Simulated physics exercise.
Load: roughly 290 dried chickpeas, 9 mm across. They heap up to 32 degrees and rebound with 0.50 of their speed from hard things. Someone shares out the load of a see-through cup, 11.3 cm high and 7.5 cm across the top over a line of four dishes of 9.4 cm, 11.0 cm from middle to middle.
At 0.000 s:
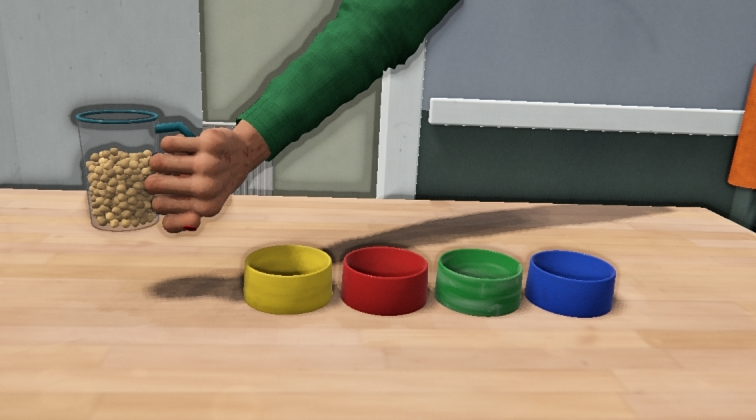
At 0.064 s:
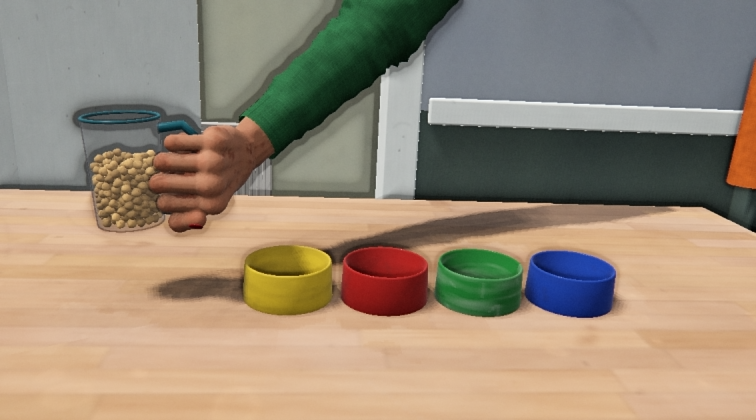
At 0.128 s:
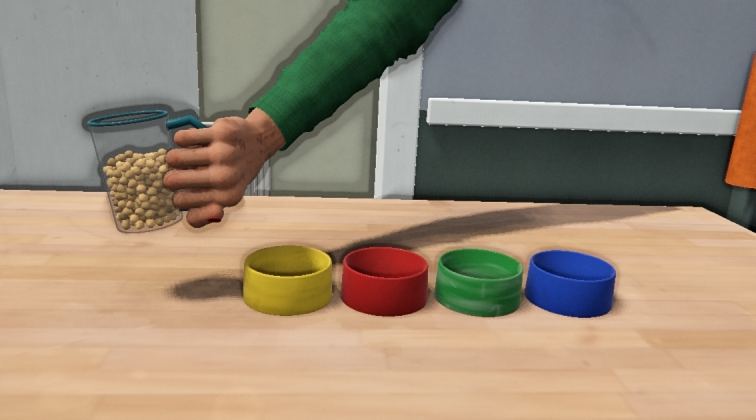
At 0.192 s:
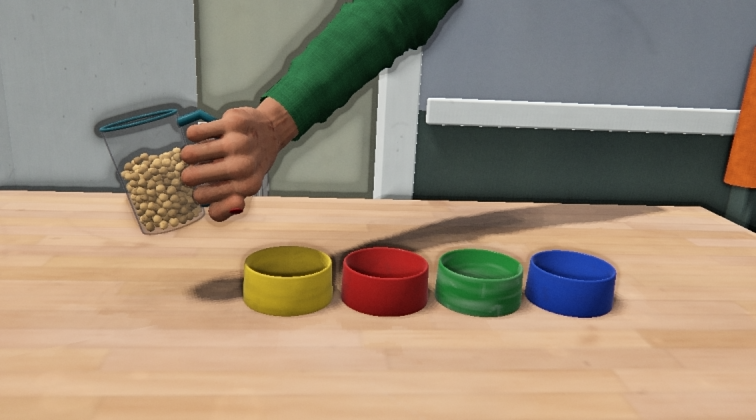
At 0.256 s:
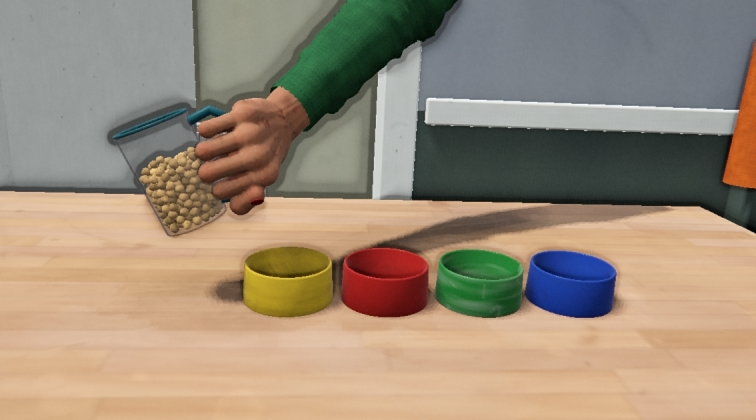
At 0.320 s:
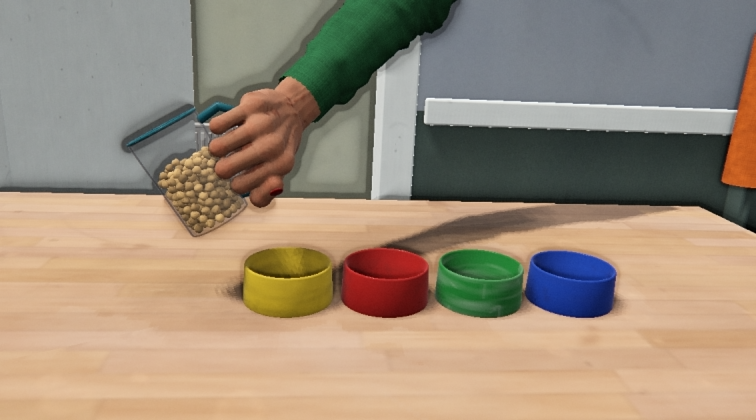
A hand in a green sleeve holds a clear cup of dried chickpeas upright at the left, behind a row of yellow, red, green and blue dishes on a wooden table. It moves the cup a short way right, tilting it steadily leftward at the base as the chickpeas shift inside.
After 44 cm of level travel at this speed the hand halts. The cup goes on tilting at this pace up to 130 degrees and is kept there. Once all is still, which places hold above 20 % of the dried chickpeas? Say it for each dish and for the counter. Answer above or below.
Red: Above, blue: Below, green: Below, yellow: Below, counter: Below.
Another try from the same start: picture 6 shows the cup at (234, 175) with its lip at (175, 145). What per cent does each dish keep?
Red 0; blue 0; green 100; yellow 0.
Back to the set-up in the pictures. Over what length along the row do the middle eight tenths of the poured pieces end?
About 7 cm.
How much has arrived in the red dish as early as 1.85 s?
Near 85 per cent so far.
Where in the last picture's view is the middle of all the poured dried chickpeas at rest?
Around (389, 281).
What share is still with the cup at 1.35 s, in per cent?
Some 15 per cent of the load.
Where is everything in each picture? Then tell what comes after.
The first frame shows cup at (122, 170), tilt 0 degrees, lip at (80, 115), moved 0.0 cm; middle of the pieces at (128, 186); yellow dish at (289, 260); red dish at (386, 262); green dish at (480, 264); blue dish at (572, 265).
The second frame shows cup at (126, 171), tilt 2 degrees, lip at (83, 117), moved 0.5 cm; middle of the pieces at (133, 187).
The third frame shows cup at (140, 171), tilt 8 degrees, lip at (91, 122), moved 1.9 cm; middle of the pieces at (148, 187).
The fourth frame shows cup at (157, 172), tilt 15 degrees, lip at (103, 128), moved 3.7 cm; middle of the pieces at (167, 187).
The fifth frame shows cup at (174, 174), tilt 22 degrees, lip at (116, 136), moved 5.5 cm; middle of the pieces at (186, 187).
The sixth frame shows cup at (192, 174), tilt 30 degrees, lip at (130, 144), moved 7.3 cm; middle of the pieces at (204, 187); yellow dish at (288, 263); red dish at (386, 264); green dish at (481, 265); blue dish at (573, 266). Its pace works out near 115 degrees a second; the hand travels 28 cm a second.
Then, at 0.94 s, tilt 100 degrees; cup holds 100 %.
After 1.35 s, tilt 130 degrees; cup holds 15 %, red 80 %, yellow 5 %.
Then, at 1.85 s, tilt 130 degrees; cup holds 0 %, red 85 %, yellow 5 %.
In the end, at 2.2 s, red 85 %, blue 0 %, green 0 %, yellow 5 %, counter 10 %.
